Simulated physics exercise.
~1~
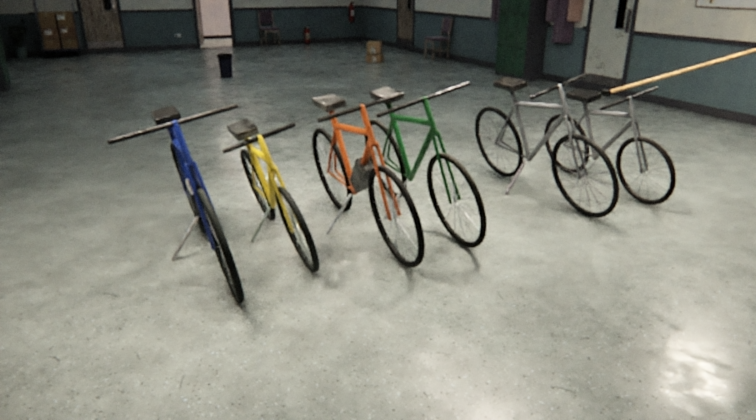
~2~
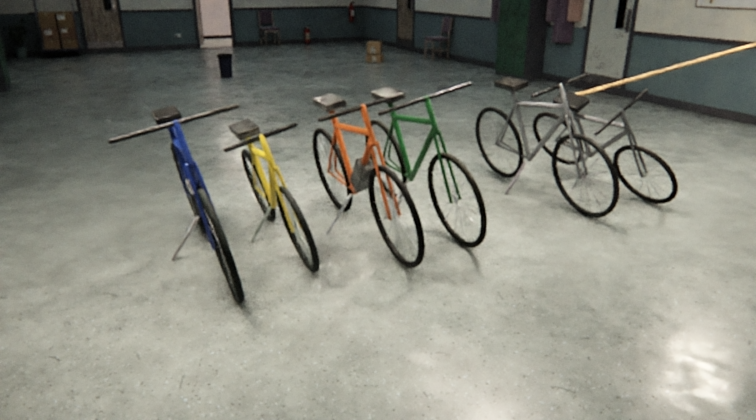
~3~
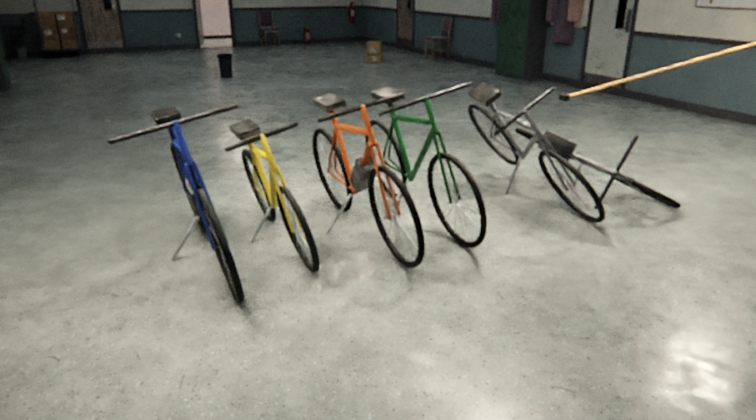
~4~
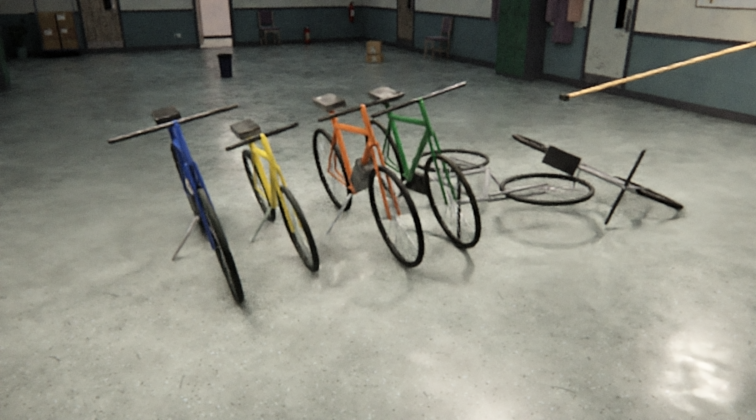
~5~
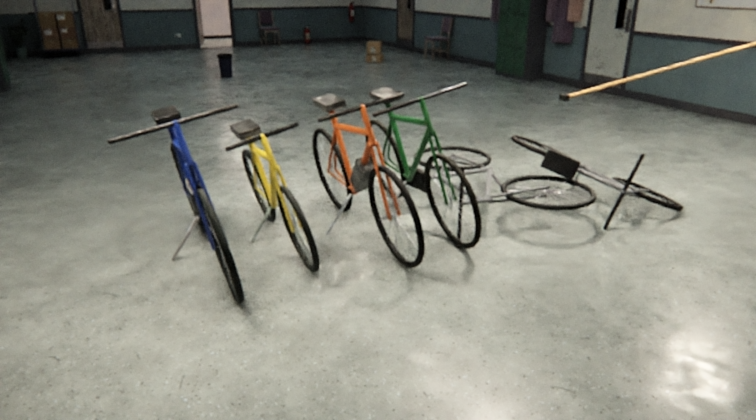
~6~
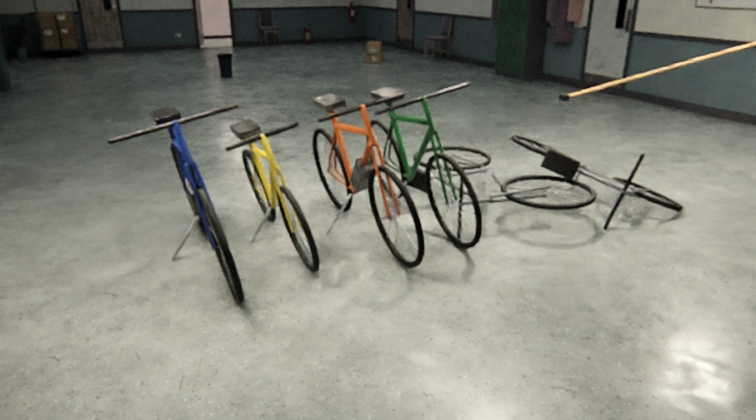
In a large hall with a smooth grey floor, a wooden pole moves left against the farthest right of six parked bicycles, which tips over, and the grey one beside it falls too, while the green, orange, yellow and blue bicycles stay standing.
